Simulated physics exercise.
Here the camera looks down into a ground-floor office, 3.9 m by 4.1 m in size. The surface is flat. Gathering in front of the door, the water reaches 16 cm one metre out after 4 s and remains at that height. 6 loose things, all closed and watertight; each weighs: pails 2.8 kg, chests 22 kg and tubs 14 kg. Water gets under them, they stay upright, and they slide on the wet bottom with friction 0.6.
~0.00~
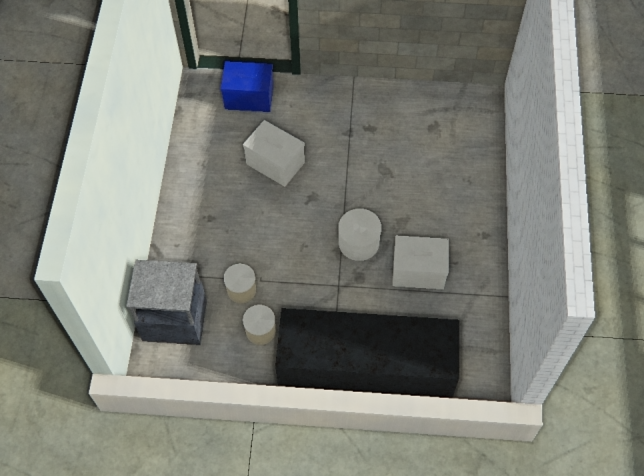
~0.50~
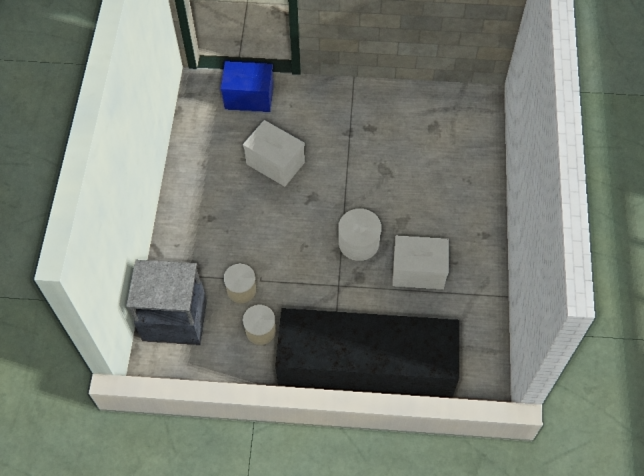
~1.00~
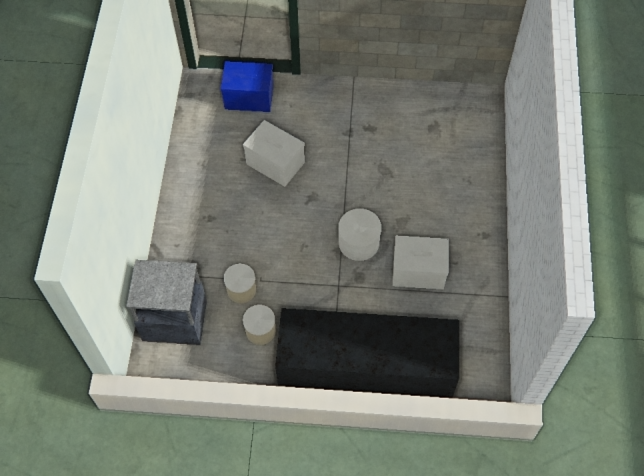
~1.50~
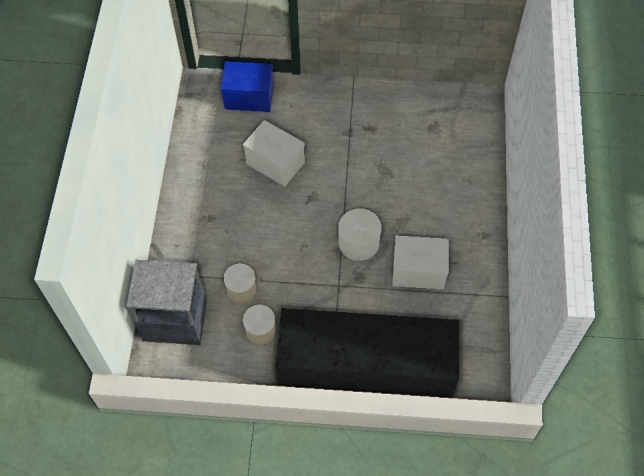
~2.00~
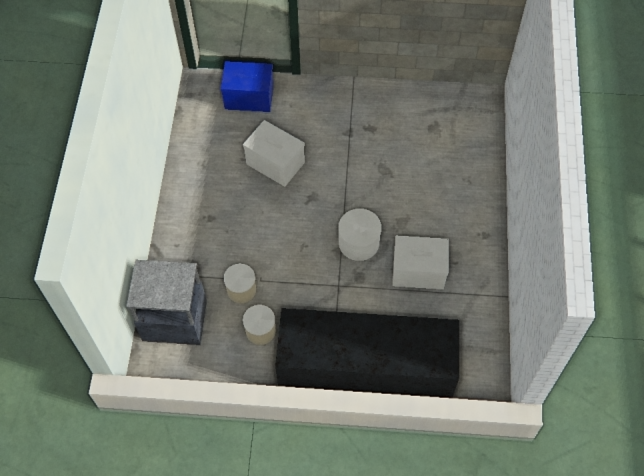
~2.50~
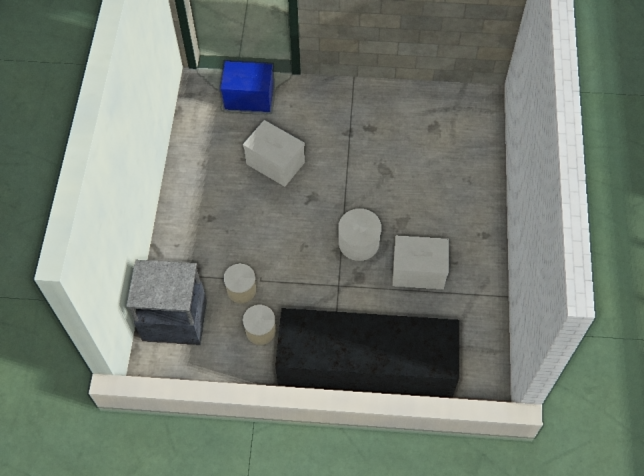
In a small walled room, a blue box and several pale blocks stay still.
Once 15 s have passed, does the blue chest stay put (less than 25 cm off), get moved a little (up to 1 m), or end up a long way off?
It gets moved a little.
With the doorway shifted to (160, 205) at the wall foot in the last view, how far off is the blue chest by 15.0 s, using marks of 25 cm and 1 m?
I'd expect the blue chest to remain in place.
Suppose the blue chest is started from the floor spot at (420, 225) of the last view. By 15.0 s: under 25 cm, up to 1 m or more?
Result: It remains near its start.
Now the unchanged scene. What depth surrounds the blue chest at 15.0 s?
7 cm or so.
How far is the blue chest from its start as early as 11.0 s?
About 40 cm out of place.
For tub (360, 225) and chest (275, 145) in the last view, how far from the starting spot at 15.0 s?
Respectively 30 and 0 cm.
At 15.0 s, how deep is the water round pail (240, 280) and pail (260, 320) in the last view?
Depths: Near 10 cm, then near 6 cm.
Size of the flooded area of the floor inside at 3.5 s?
Somewhere about 1.0 m2, give or take.
After 3.5 s the blue chest is near (247, 76), 0.0 m from its start, aground; 0 afloat.
After 6.8 s the blue chest is near (245, 97), 0.3 m from its start, aground; 0 afloat.
After 11.0 s the blue chest is near (244, 105), 0.4 m from its start, aground; 2 afloat.
After 15.0 s the blue chest is near (244, 106), 0.4 m from its start, aground; 2 afloat.
